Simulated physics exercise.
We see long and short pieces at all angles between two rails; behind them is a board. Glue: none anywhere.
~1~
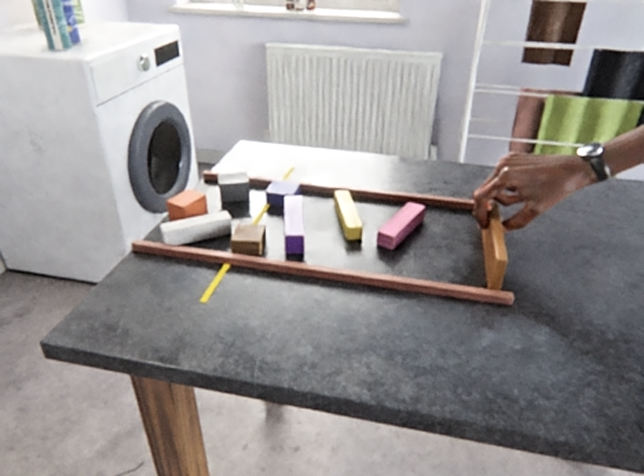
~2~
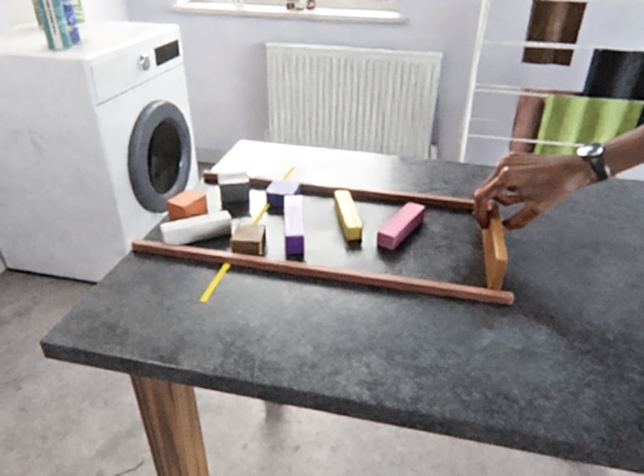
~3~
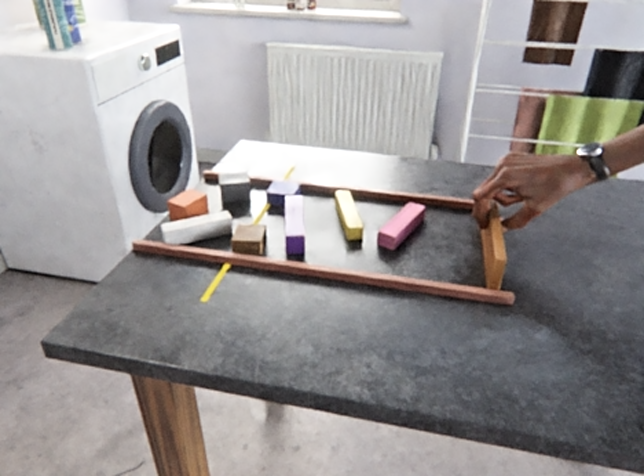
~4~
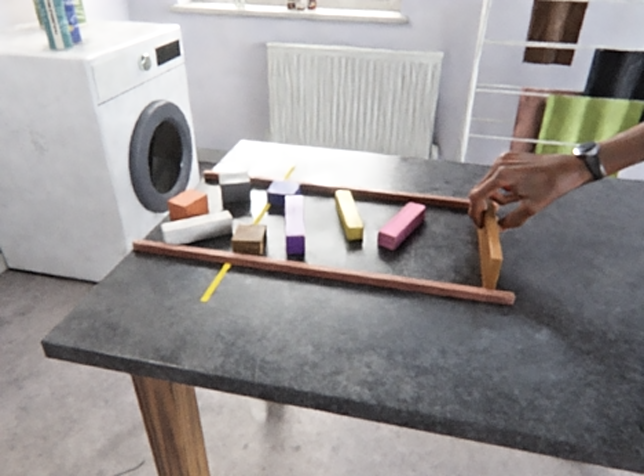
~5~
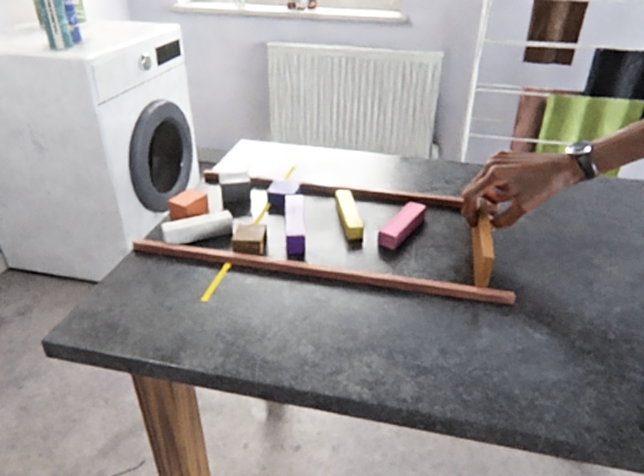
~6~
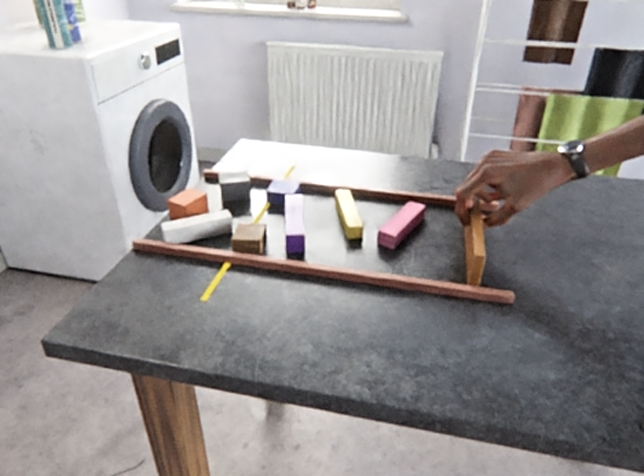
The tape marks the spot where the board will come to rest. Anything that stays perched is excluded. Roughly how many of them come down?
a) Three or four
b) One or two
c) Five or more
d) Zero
(d) Zero.
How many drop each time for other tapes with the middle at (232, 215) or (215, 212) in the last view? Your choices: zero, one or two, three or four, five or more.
First tape: One or two; second tape: Three or four.
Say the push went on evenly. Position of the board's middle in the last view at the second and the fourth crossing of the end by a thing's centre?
Near (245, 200) first, near (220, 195) second.
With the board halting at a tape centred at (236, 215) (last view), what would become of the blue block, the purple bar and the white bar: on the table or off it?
Observed: Blue block not toppled; purple bar not toppled; white bar not toppled.
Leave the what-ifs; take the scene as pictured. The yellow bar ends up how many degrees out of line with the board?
About 0°.
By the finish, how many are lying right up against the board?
That would be 2 of them.
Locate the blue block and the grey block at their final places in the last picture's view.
Final spots - blue block (232, 185), grey block (203, 180).
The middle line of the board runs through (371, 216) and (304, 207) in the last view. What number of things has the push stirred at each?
In order, the tallies are 2 and 5.
Early on, none off yet; orange block at rest near (189, 206); white bar at rest near (198, 228); grey block at rest near (235, 186).
A while later, none off yet; orange block at rest near (189, 206); white bar at rest near (195, 228); grey block travelled a little near (225, 184).
Finally, the number that fall off is zero.
